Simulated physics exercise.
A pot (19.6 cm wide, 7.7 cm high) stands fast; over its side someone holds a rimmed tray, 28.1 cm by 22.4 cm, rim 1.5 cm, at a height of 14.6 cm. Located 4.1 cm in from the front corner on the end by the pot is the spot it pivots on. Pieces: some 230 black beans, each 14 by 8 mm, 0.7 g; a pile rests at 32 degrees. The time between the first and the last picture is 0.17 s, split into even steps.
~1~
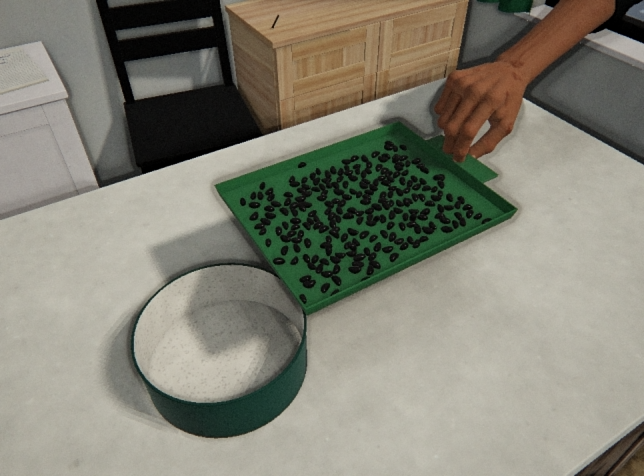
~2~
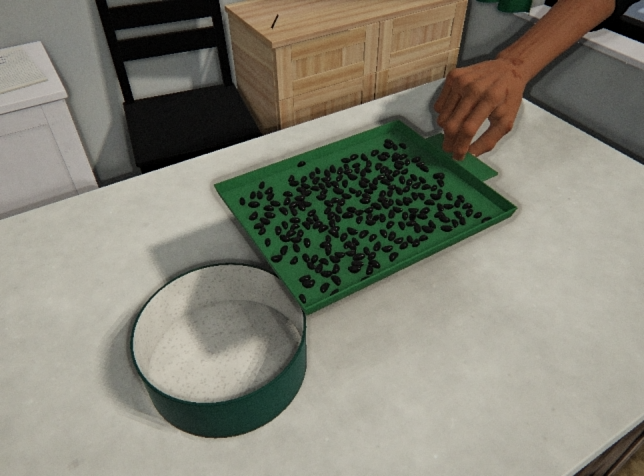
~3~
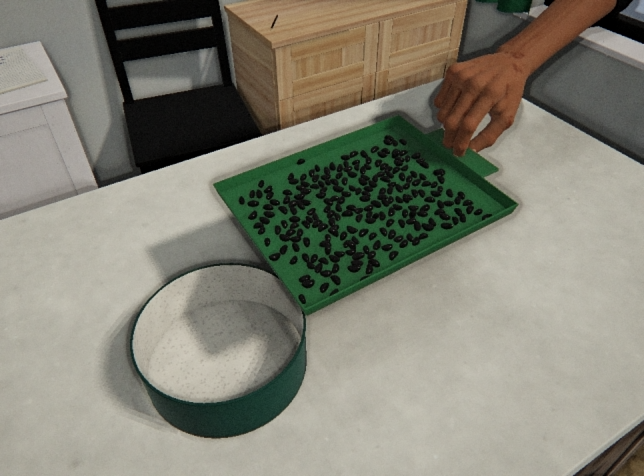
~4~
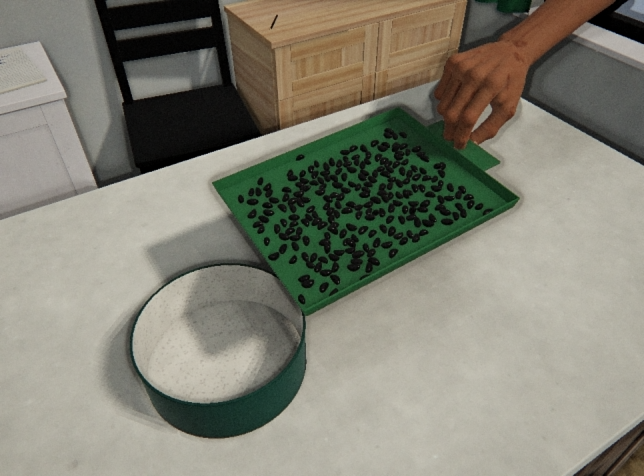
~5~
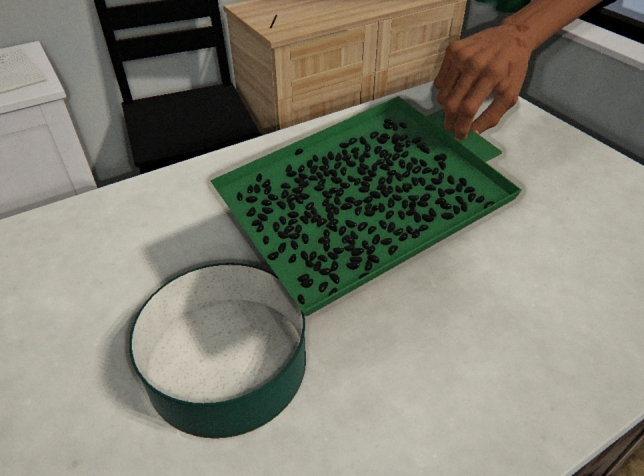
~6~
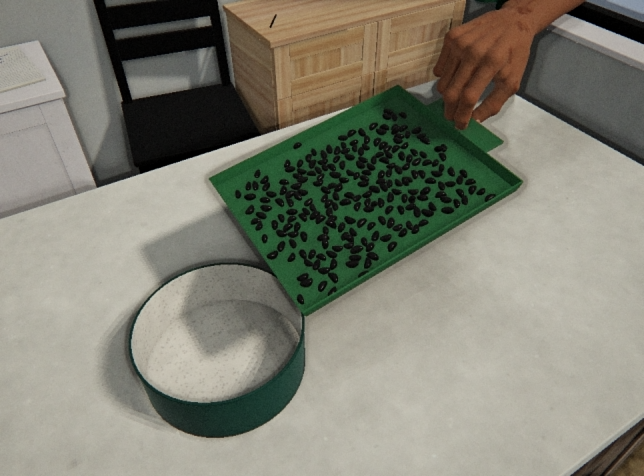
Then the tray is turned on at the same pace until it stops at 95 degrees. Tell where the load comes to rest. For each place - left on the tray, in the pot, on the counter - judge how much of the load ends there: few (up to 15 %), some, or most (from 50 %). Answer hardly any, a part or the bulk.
Left on the tray: Hardly any; pot: The bulk; counter: A part.
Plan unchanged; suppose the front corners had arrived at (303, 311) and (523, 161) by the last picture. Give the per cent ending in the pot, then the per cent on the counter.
That works out as pot 70 and counter 30.
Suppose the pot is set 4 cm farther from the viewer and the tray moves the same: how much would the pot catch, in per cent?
Share in pot: Approx. 35 %.
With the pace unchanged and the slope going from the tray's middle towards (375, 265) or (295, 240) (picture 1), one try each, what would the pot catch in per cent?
Near 0 and 85 per cent, in that order.
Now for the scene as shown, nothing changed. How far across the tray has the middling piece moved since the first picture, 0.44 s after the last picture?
It has moved some 8 cm from its start.
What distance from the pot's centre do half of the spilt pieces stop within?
Distance: Some 18 cm.
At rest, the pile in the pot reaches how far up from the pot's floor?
Height: Approx. 2.0 cm.
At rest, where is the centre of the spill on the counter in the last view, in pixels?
Middle of the spill at rest: Roughly (274, 466).
Then, 0.44 s after the last picture, tilt 51 degrees; the tray holds 100 %, the pot 0 %.
Then, 0.73 s after the last picture, tilt 78 degrees; the tray holds 45 %, the pot 30 %.
Then, 1.12 s after the last picture, tilt 95 degrees; the tray holds 0 %, the pot 70 %.
In the end, tray 0 %, pot 70 %, counter 30 %.
